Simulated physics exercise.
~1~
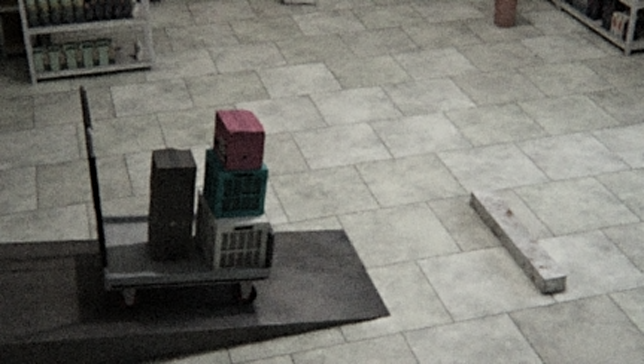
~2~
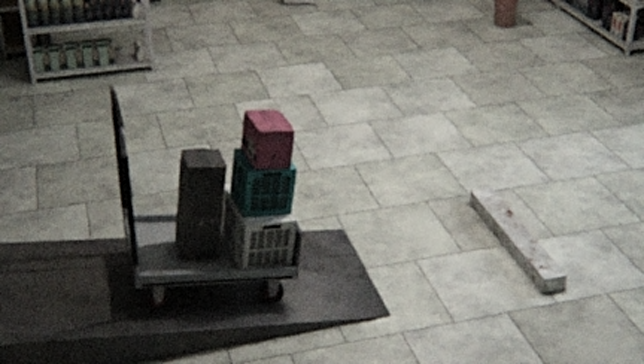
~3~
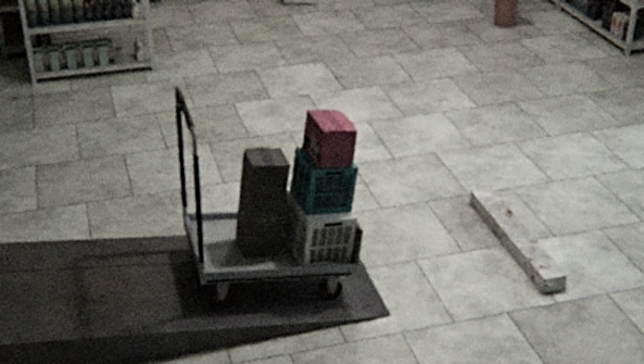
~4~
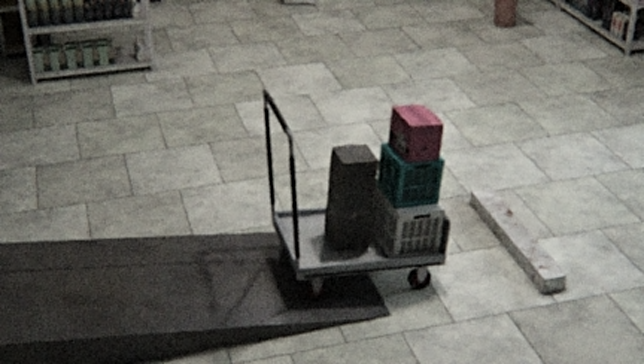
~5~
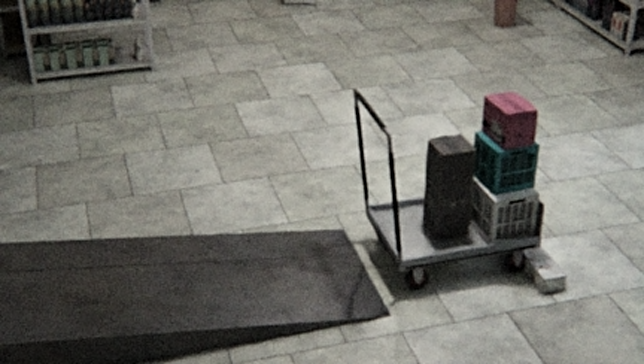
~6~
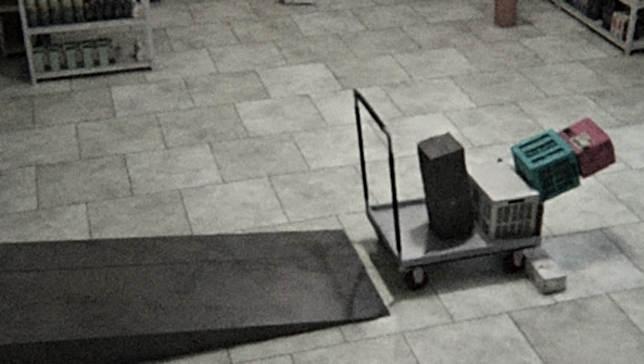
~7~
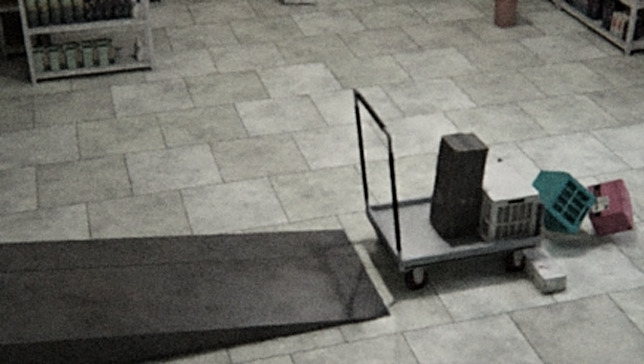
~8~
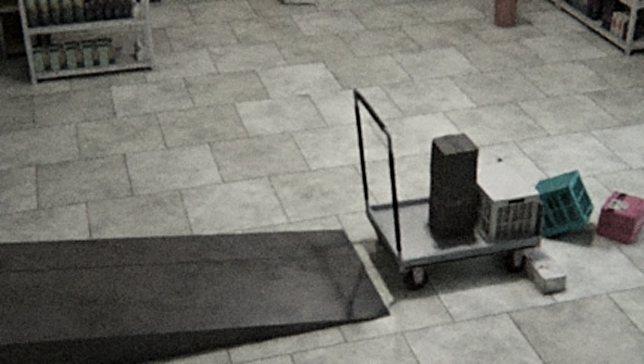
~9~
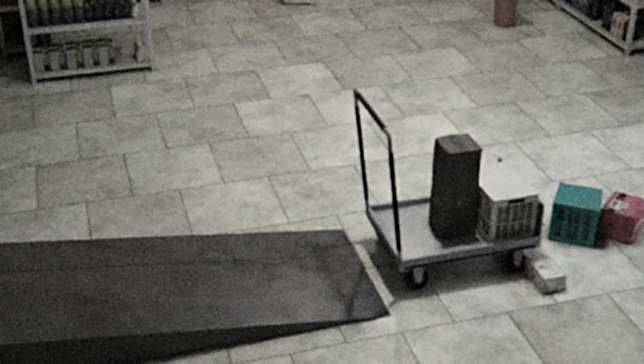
Loaded trolley rolling right down a ramp and stopping at a kerb, pink parcel and turquoise crate toppling onto the floor.
